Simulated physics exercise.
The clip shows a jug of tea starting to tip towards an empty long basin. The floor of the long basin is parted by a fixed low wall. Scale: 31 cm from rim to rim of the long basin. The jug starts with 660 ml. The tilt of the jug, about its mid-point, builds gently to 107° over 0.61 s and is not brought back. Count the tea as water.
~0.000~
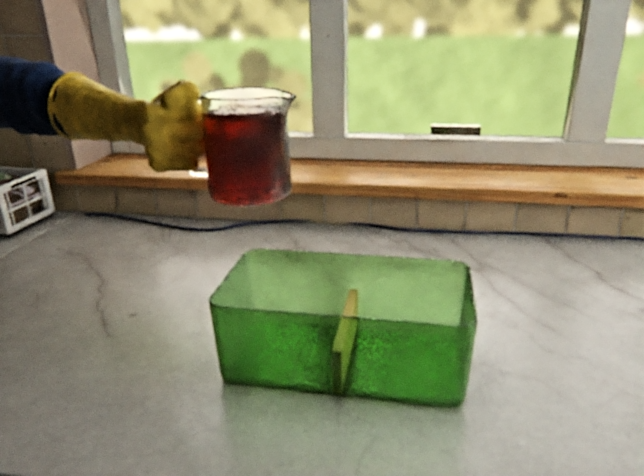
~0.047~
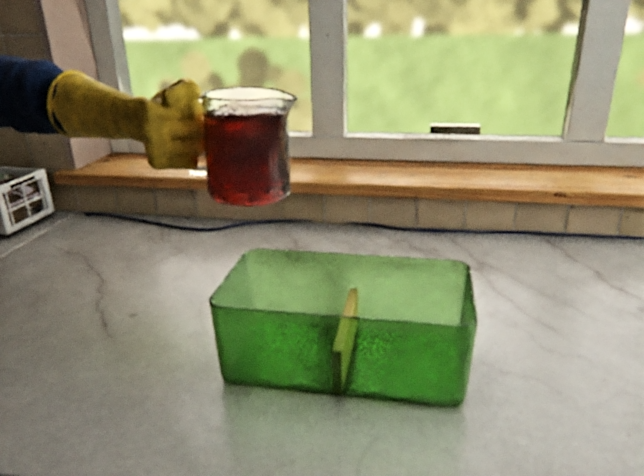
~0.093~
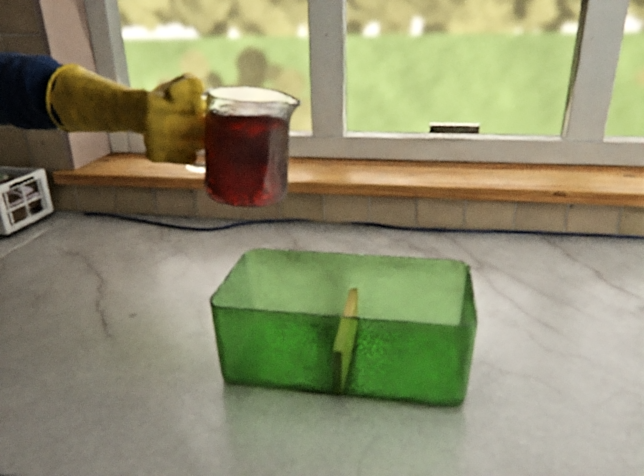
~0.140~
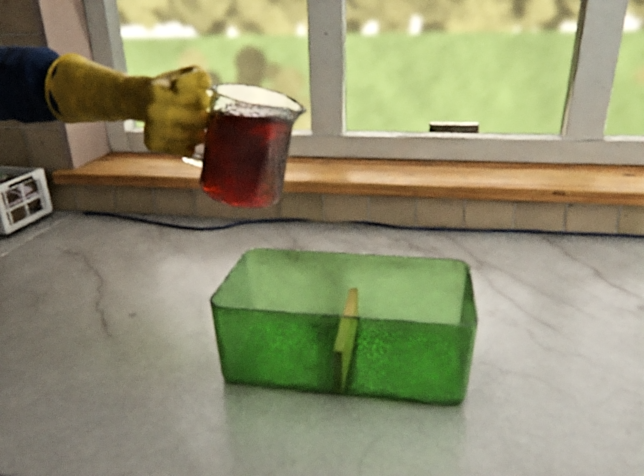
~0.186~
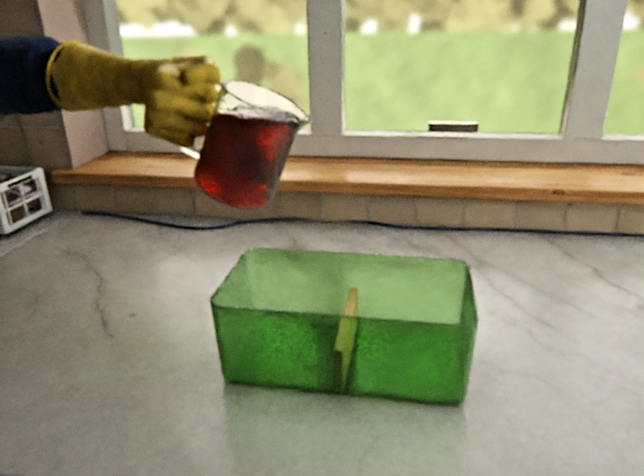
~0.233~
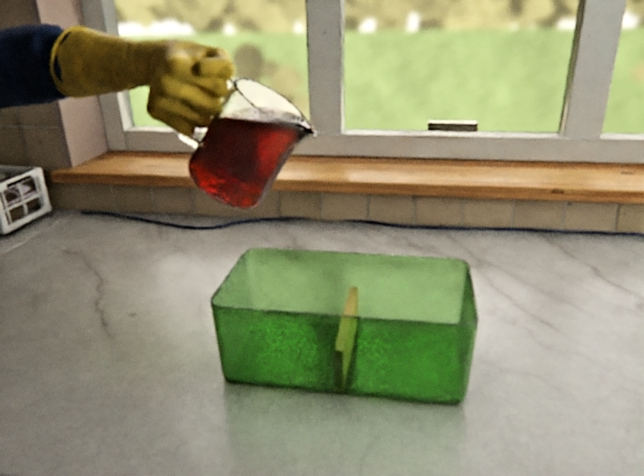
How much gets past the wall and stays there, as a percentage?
Roughly 86 per cent is past the wall.
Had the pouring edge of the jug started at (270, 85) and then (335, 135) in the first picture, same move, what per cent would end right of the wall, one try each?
First 40, then 95 per cent.
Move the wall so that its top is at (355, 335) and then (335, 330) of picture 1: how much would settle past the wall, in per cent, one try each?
First 75, then 90 per cent.
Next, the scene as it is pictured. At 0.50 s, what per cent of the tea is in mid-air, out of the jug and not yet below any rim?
About 30 per cent.
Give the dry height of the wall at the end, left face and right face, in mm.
Left about 58 mm, right about 36 mm.
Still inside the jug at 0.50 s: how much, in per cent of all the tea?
Near 60 in a hundred.
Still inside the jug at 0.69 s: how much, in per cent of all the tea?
Some 18 per cent.
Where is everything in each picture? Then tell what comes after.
Tilt 0°; pouring edge (296, 96); surface from (210, 109) to (285, 110); the long basin's rim runs from (229, 275) to (472, 292); the wall's top is at (346, 318), in the first frame.
Tilt 2°; pouring edge (297, 97); surface from (211, 108) to (286, 111), in the second frame.
Tilt 6°; pouring edge (301, 102); surface from (213, 108) to (289, 112), in the third frame.
Tilt 13°; pouring edge (306, 110); surface from (215, 114) to (294, 115), in the fourth frame.
Tilt 23°; pouring edge (312, 121); surface from (212, 128) to (302, 117), in the fifth frame.
Tilt 34°; pouring edge (316, 135); surface from (207, 133) to (314, 125), in the sixth frame.
By 0.50 s the tilt is 98° and 61 per cent is still to pour, 0 is left of the wall and 10 right of it.
By 0.69 s the tilt is 107° and 18 per cent is still to pour, 3 is left of the wall and 56 right of it.
By 0.89 s the tilt is 107° and 3 per cent is still to pour, 6 is left of the wall and 82 right of it.
By 1.11 s the tilt is 107° and 0 per cent is still to pour, 11 is left of the wall and 86 right of it.
At rest 12 per cent lies left of the wall, 86 right of it and 2 outside.
